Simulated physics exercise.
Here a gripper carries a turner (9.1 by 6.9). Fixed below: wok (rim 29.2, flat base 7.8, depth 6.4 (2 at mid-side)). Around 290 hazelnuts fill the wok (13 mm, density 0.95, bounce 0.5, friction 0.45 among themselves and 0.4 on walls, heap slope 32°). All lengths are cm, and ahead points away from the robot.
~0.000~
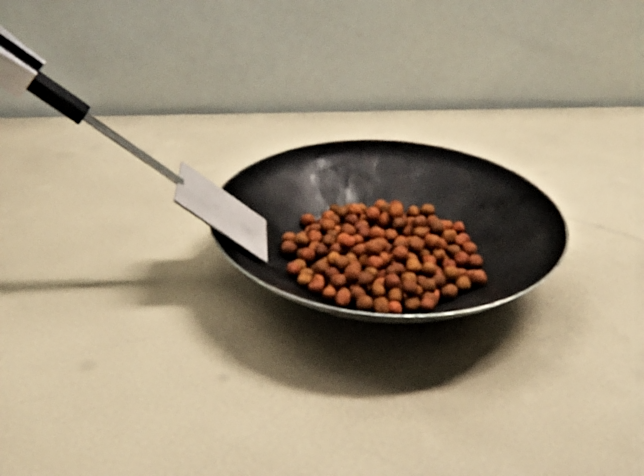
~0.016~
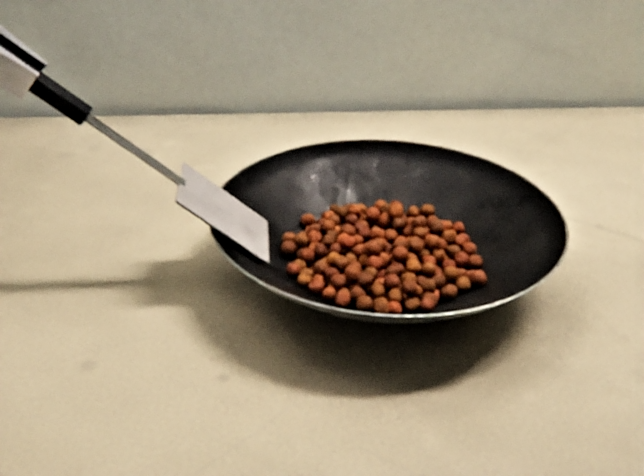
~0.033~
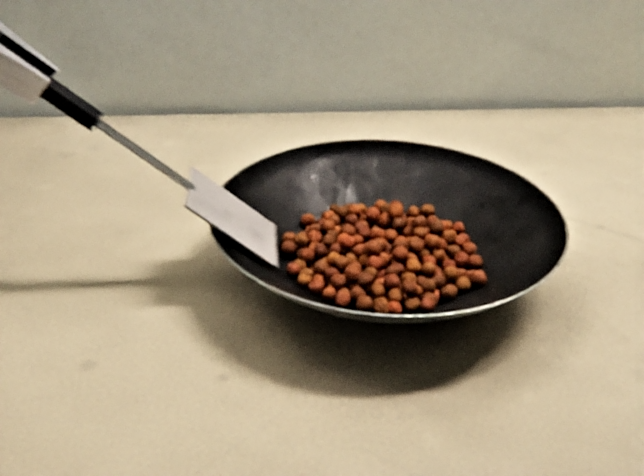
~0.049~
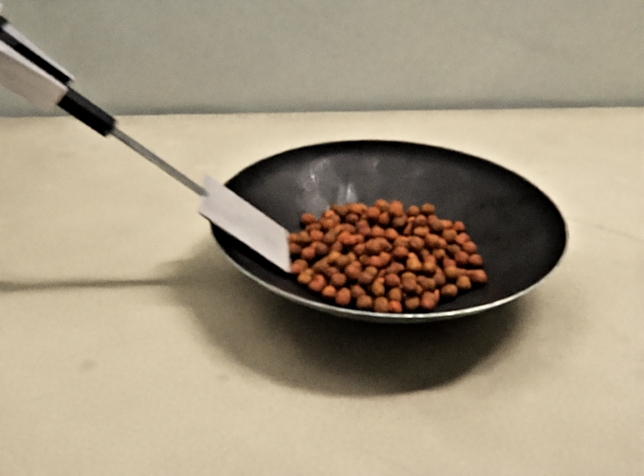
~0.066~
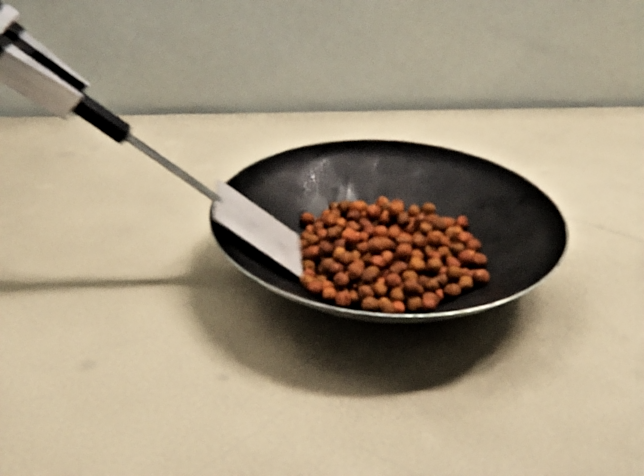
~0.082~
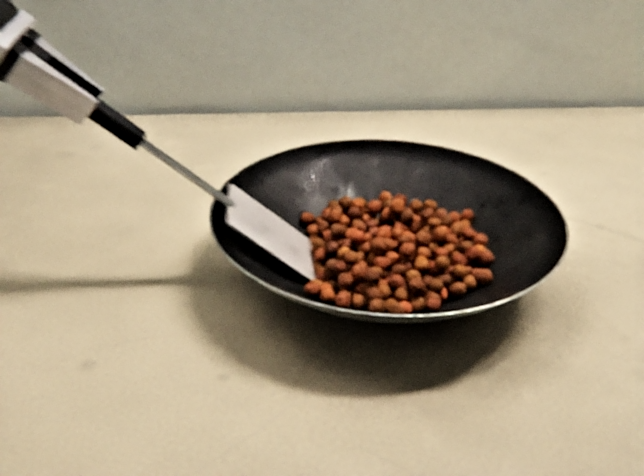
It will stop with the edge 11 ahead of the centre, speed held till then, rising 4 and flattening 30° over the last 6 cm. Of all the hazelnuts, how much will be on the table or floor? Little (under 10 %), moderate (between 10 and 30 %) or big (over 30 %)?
On the table or floor the share is moderate, between 10 and 30 %.
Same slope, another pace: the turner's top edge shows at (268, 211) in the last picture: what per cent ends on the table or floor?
About 40 per cent.
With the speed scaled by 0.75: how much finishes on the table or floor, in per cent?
Some 15 per cent.
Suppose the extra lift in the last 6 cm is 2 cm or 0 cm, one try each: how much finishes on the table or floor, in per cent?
About 20 and 15 per cent.
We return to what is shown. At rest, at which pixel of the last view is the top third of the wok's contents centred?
Around (473, 245).
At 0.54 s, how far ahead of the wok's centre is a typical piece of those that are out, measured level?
Roughly 20 cm.
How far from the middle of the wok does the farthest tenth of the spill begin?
Roughly 40 cm.
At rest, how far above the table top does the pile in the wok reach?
Some 5.5 cm.
After 0.18 s, sloping 41°, highest piece 6 above the table; 292 in the wok.
After 0.29 s, sloping 33°, highest piece 7 above the table; 292 in the wok.
After 0.54 s, sloping 11°, highest piece 7 above the table; 232 in the wok, 26 on the table or floor, 34 on the blade or in flight.
After 1.59 s, sloping 11°, highest piece 5 above the table; 232 in the wok, 60 on the table or floor.
At rest, 232 in the wok, 60 on the table or floor. That is 21 % on the table or floor.
